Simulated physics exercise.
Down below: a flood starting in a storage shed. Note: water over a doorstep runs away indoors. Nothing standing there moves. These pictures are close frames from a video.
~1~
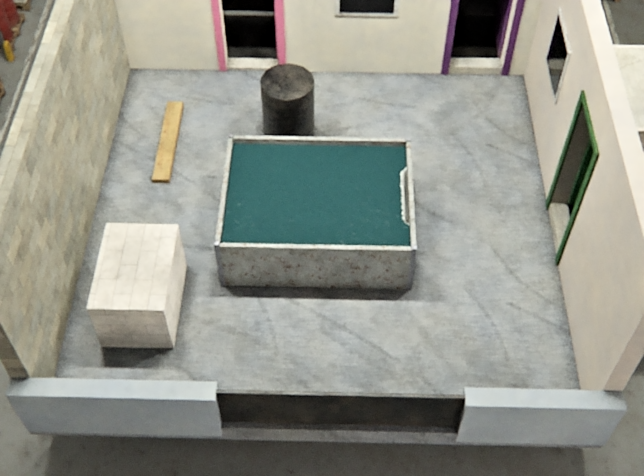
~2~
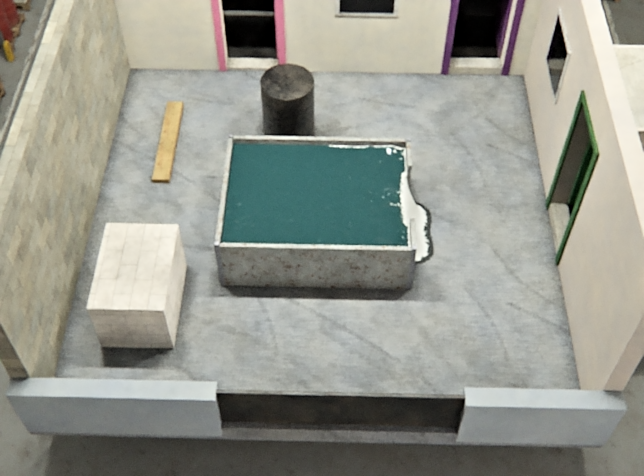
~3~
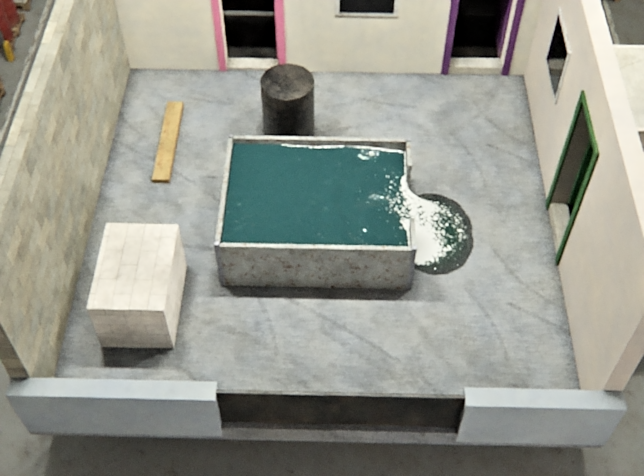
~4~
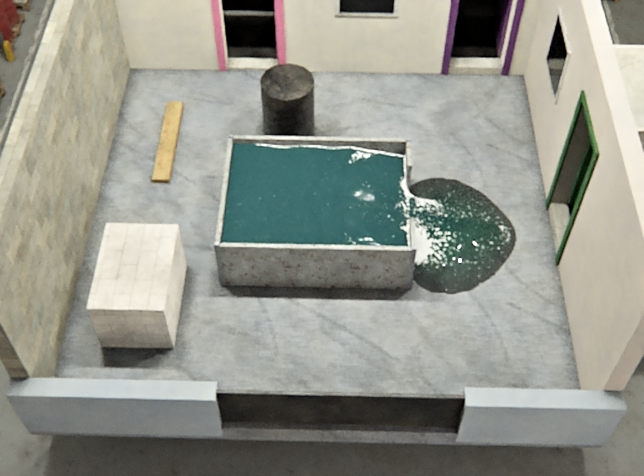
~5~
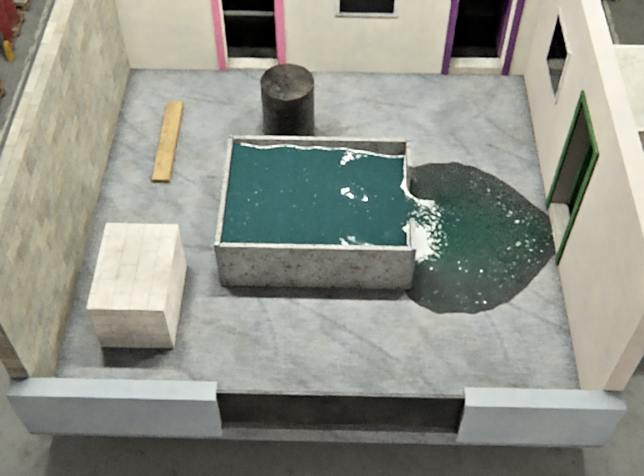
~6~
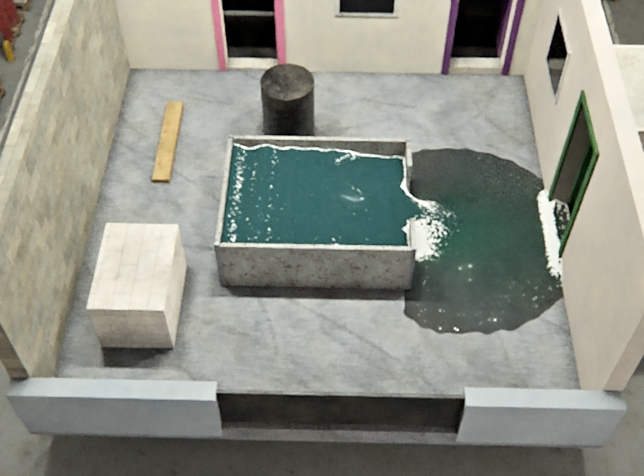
To begin with, an open tank of dark green water sits still on the grey floor of a storage shed. Water then breaks through its right side in a white, foaming rush and spreads rightward in a widening dark pool, reaching the right wall and splashing white beside the green-framed doorway.
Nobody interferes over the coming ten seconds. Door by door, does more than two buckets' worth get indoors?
Outcome: Green door: More than two buckets. Purple door: More than two buckets. Pink door: Two buckets or fewer.
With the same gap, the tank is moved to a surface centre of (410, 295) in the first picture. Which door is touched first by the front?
It's the door marked green.
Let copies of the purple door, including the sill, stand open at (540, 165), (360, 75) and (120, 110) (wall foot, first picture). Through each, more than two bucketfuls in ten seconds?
Result per door, in the listed order - above the line, below the line, below the line.
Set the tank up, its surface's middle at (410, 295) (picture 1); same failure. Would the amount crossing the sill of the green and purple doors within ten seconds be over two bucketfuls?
Lab note - green door never reaches it; purple door crosses the line.
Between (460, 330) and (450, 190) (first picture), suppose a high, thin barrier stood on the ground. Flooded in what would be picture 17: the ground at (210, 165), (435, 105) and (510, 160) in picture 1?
Spared, submerged, then spared.
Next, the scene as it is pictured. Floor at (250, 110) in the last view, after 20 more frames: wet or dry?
At that place: Dry.
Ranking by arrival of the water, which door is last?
That would be the door marked pink.
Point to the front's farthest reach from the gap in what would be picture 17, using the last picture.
Farthest reach: (523, 76).
A moment on, water covers 20 % of the floor; the green door far over two buckets in, the purple door not reached, the pink door not reached.
Next, water covers 25 % of the floor; the green door far over two buckets in, the purple door under two buckets in, the pink door not reached.
Then, water covers 50 % of the floor; the green door far over two buckets in, the purple door over two buckets in, the pink door not reached.
Later, water covers 85 % of the floor; the green door far over two buckets in, the purple door over two buckets in, the pink door wet at the sill, nothing in.
In the end, water covers 100 % of the floor; the green door far over two buckets in, the purple door over two buckets in, the pink door wet at the sill, nothing in.
